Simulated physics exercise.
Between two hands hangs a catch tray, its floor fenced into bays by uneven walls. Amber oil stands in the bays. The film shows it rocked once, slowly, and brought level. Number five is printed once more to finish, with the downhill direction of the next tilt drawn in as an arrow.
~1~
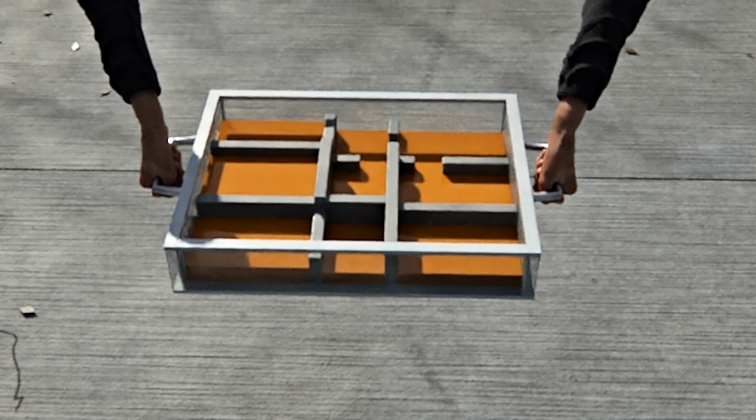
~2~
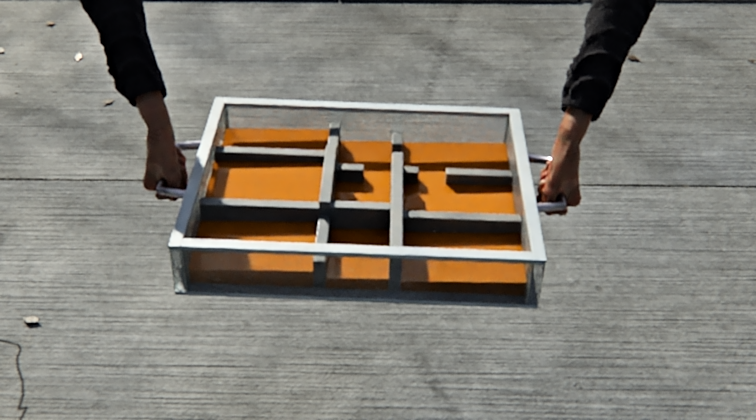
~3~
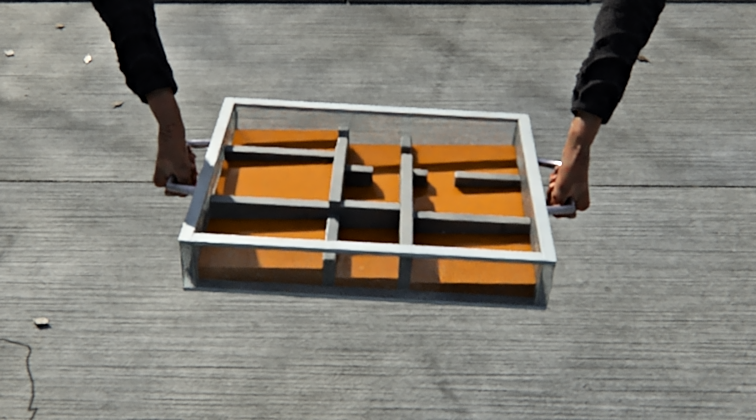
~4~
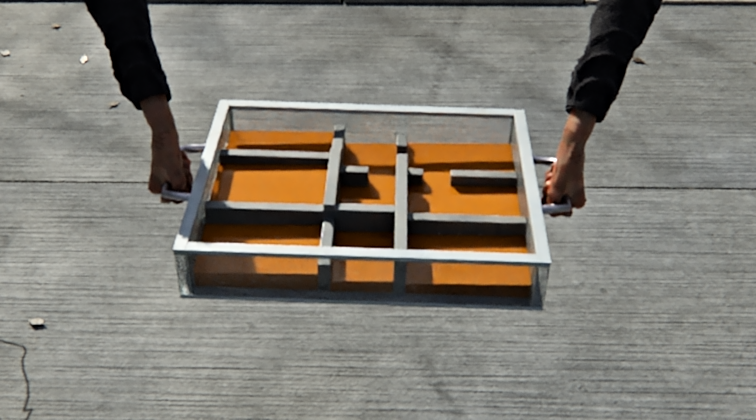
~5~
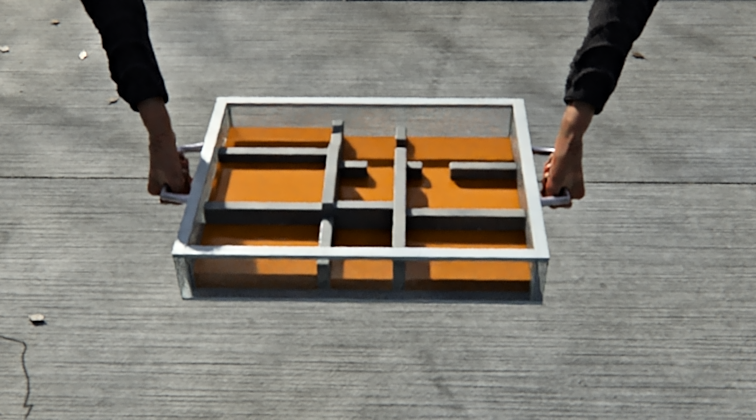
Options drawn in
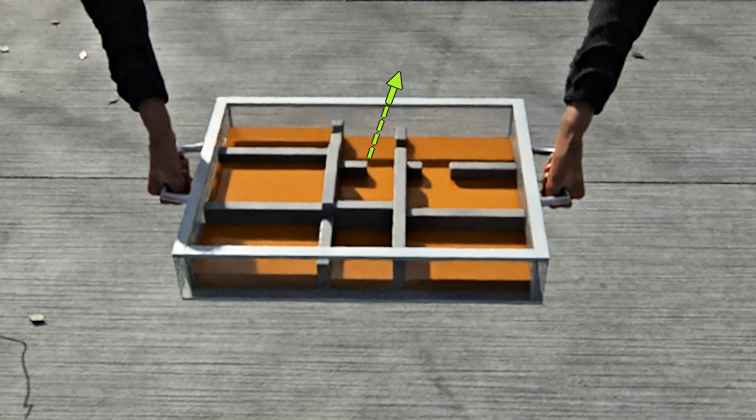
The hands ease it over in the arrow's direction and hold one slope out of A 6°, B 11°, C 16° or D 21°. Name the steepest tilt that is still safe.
Use tilt D.
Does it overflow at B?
No.
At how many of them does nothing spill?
All of the four.
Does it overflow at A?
No.
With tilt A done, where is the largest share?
The centre left bay.
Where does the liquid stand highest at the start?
It is the centre left one.
The arrow ends at (397, 77).
For tilt A, nothing spills; the centre left bay holds the most.
For tilt B, nothing spills; the centre left bay holds the most.
For tilt C, nothing spills; the centre left bay holds the most.
For tilt D, nothing spills; the back right bay holds the most.
